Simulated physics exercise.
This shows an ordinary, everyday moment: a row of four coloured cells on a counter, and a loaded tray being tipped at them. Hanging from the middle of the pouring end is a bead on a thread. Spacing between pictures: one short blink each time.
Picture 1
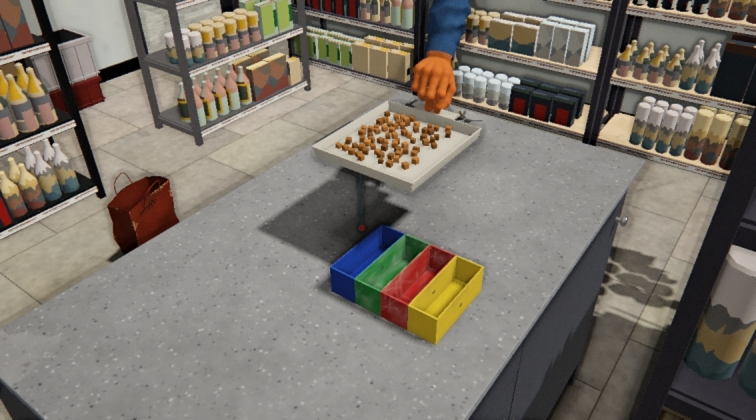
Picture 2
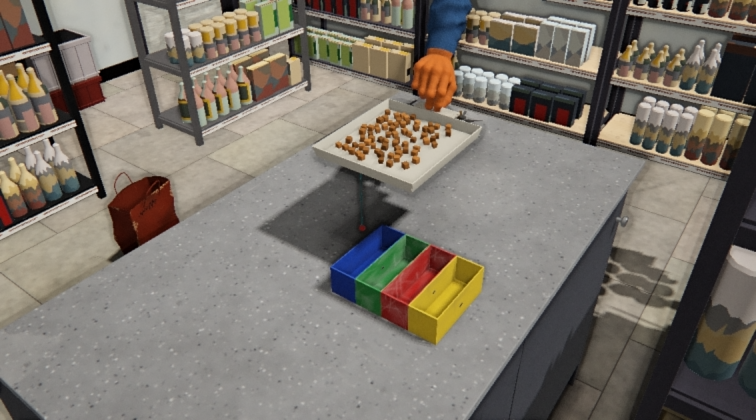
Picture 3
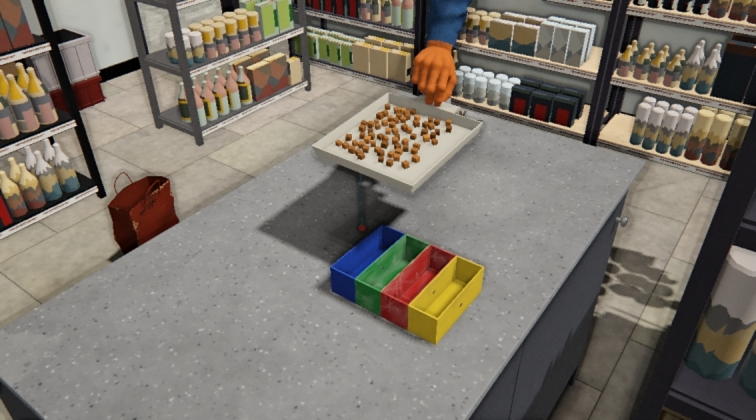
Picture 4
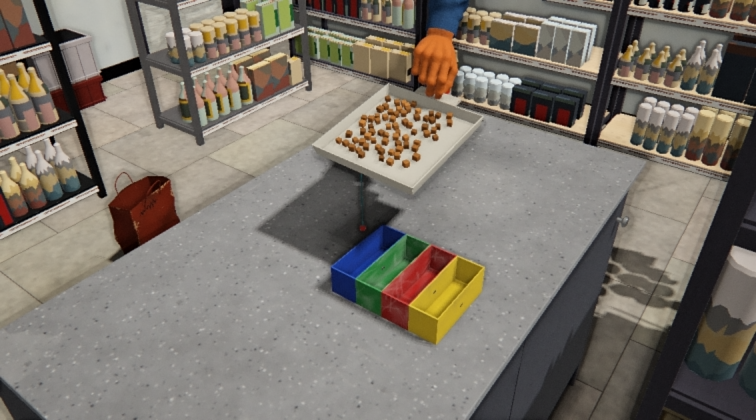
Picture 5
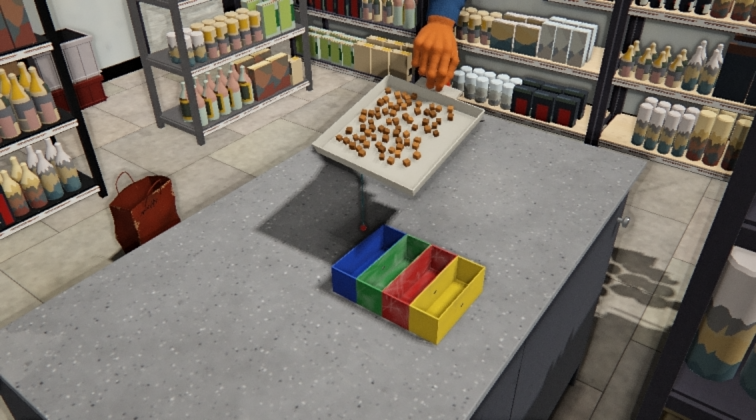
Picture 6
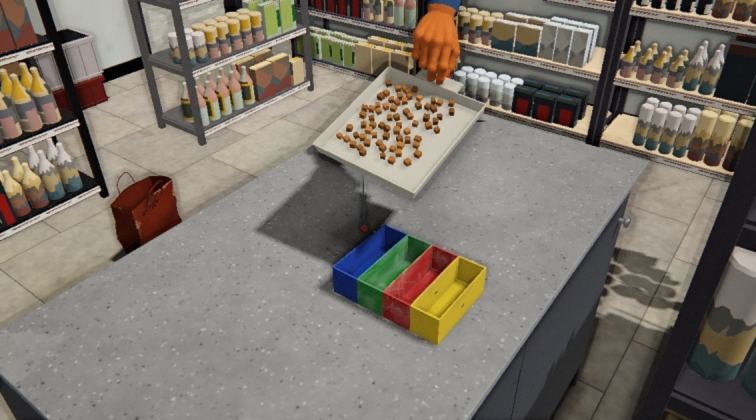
An orange hand gradually tilts a tray of brown cubes above four coloured cells.
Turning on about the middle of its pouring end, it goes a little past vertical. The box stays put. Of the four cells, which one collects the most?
The green one collects the most.
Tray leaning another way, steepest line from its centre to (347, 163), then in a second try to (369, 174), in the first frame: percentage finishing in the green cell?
Roughly 0 % in the first case and 30 % in the second.
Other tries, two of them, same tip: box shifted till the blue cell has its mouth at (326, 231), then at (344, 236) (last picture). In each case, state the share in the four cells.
About 90 and 90 per cent.
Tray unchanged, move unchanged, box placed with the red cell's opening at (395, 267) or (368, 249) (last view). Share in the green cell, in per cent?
First try: Roughly 30 per cent; second try: Roughly 10 per cent.
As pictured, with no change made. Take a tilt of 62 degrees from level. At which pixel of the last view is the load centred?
I'd mark it close to (388, 168).
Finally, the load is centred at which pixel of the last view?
Near pixel (384, 287).
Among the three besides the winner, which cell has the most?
That blue cell.
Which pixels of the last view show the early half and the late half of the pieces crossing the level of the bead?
About (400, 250) to begin with, then about (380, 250).
Shortly afterwards, tray tipped steeply; all but a few on the tray; only a few falling or outside the box.
Next, tray tipped right over; near two thirds on the tray; near a quarter in the green cell; a little in the red cell; a little in the blue cell; a little falling or outside the box.
Some moments later, tray tipped past a quarter turn; near half in the green cell; near a quarter in the blue cell; a little in the red cell; a little falling or outside the box.
In the end, tray tipped past a quarter turn; near half in the green cell; near a quarter in the blue cell; a little in the red cell; none at all in the yellow cell; a little outside the box.
